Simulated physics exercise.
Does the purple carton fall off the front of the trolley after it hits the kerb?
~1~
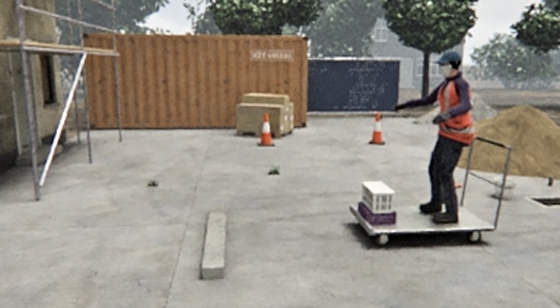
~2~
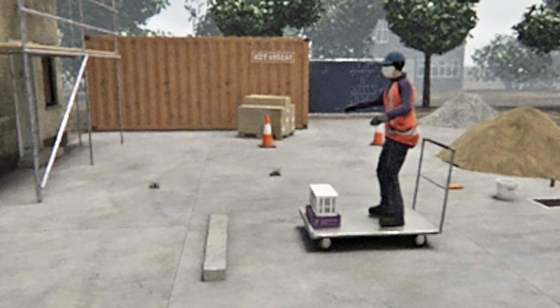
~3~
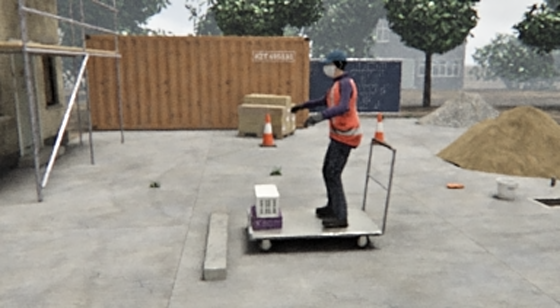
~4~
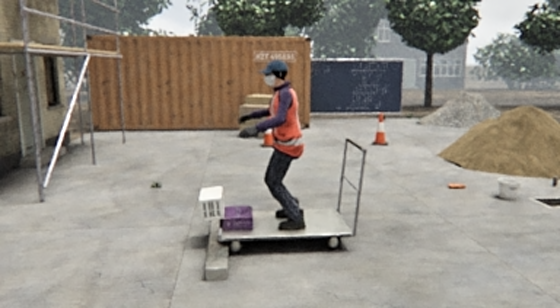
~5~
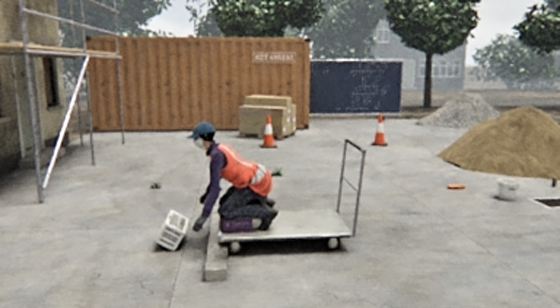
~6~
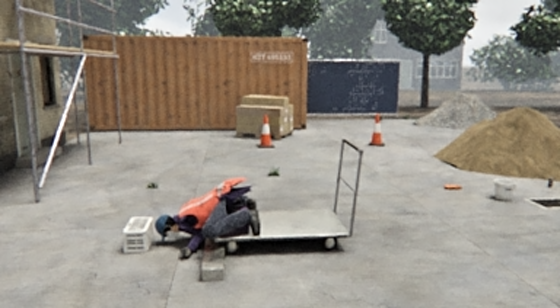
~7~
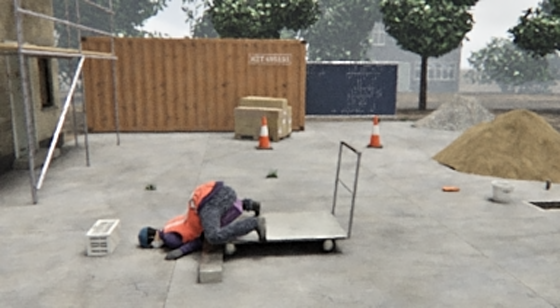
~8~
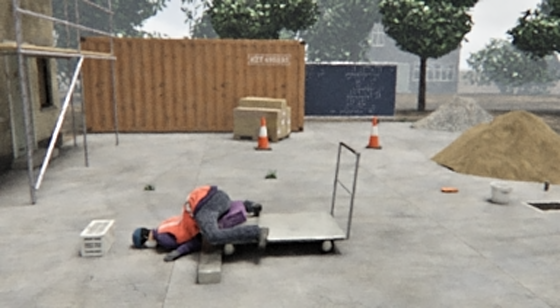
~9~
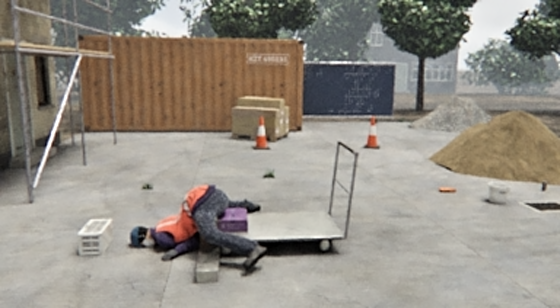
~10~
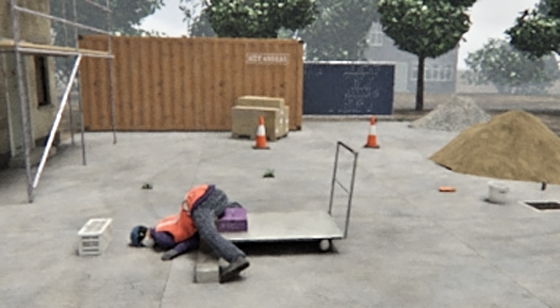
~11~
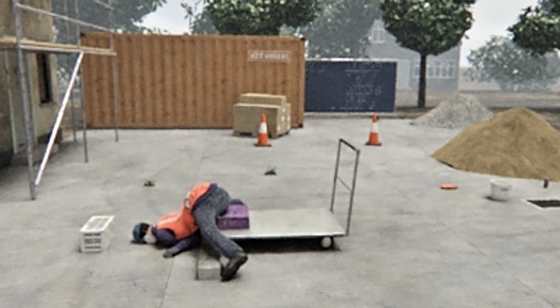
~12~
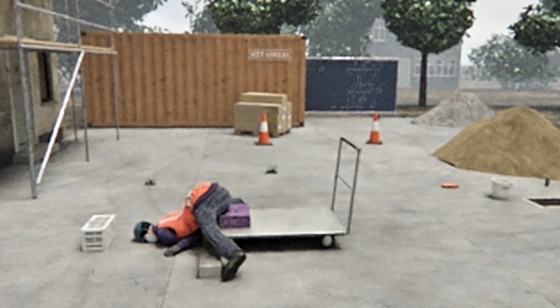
No, the purple carton stays on the trolley's deck, while the white crate and the worker go over the front.
